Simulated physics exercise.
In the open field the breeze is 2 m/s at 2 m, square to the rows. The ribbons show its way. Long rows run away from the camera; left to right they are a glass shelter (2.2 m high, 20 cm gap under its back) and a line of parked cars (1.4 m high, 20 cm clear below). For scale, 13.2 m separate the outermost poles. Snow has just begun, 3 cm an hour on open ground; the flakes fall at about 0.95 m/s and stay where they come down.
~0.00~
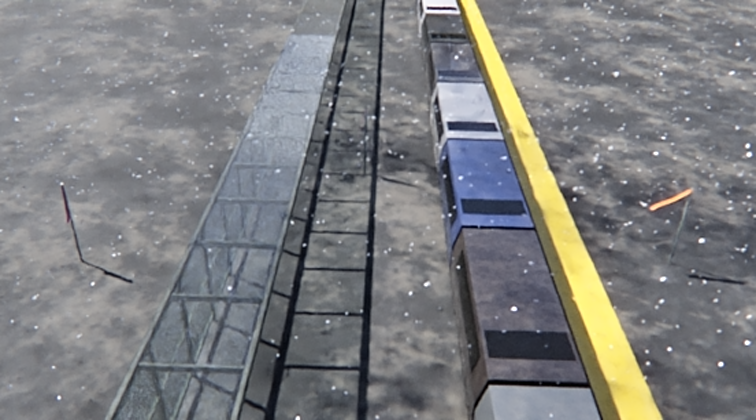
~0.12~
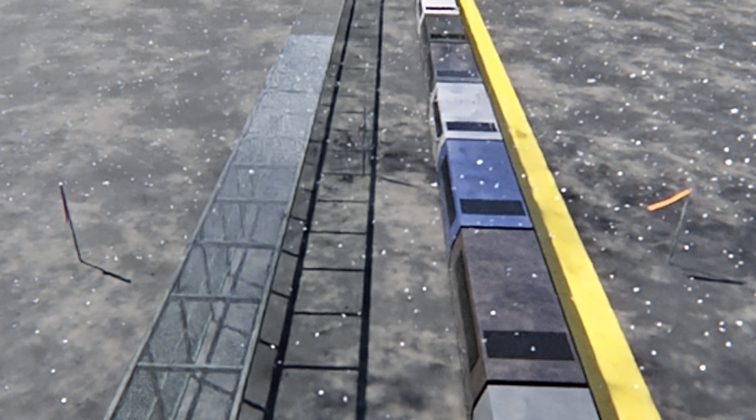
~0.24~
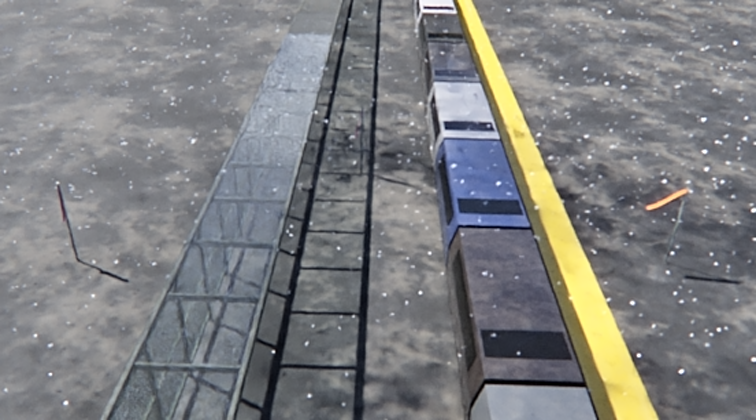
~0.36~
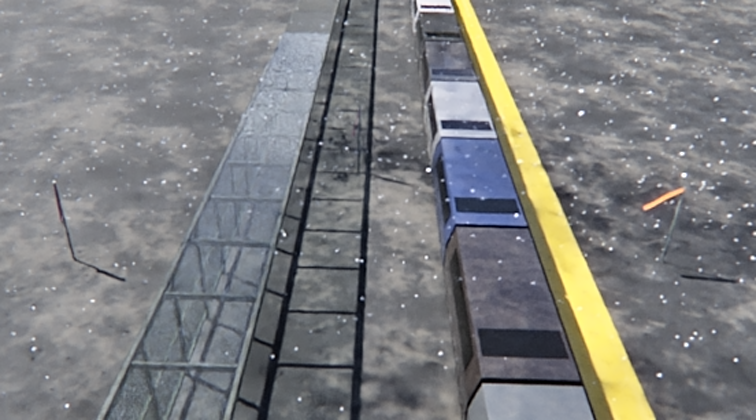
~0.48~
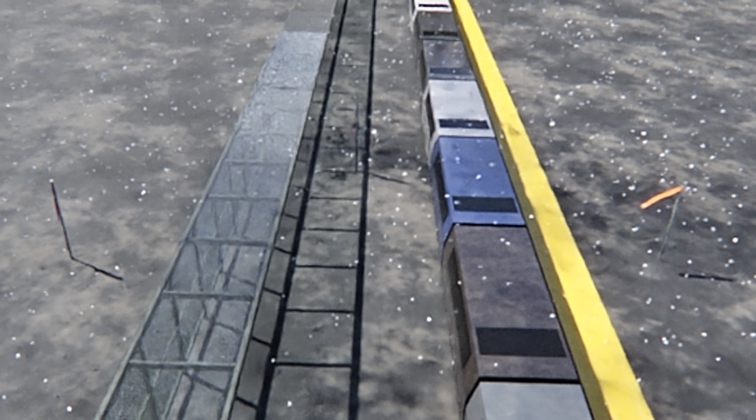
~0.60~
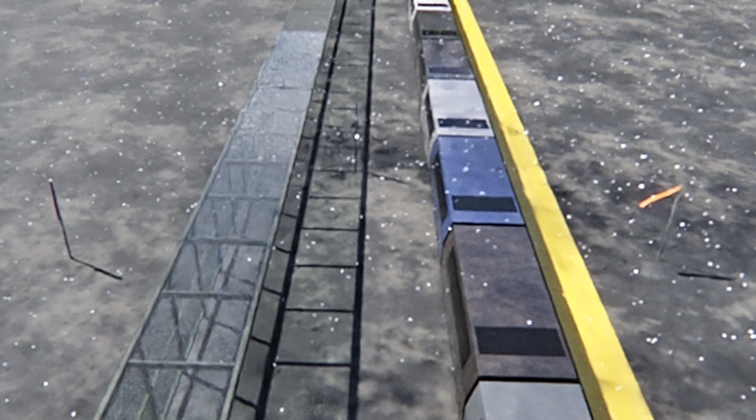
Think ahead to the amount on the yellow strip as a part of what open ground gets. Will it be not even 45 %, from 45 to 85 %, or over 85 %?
On the yellow strip: Over 85 % of what open ground gets.
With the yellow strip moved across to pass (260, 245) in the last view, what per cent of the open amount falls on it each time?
About 10 %.
In 10 minutes the yellow strip collects 5 mm against 5 mm in the open.
In 30 minutes the yellow strip collects 15 mm against 15 mm in the open.
In 60 minutes the yellow strip collects 30 mm against 30 mm in the open, so the yellow strip has 100 % of the open amount; the left half of it has 100 %, the right half 100 %.
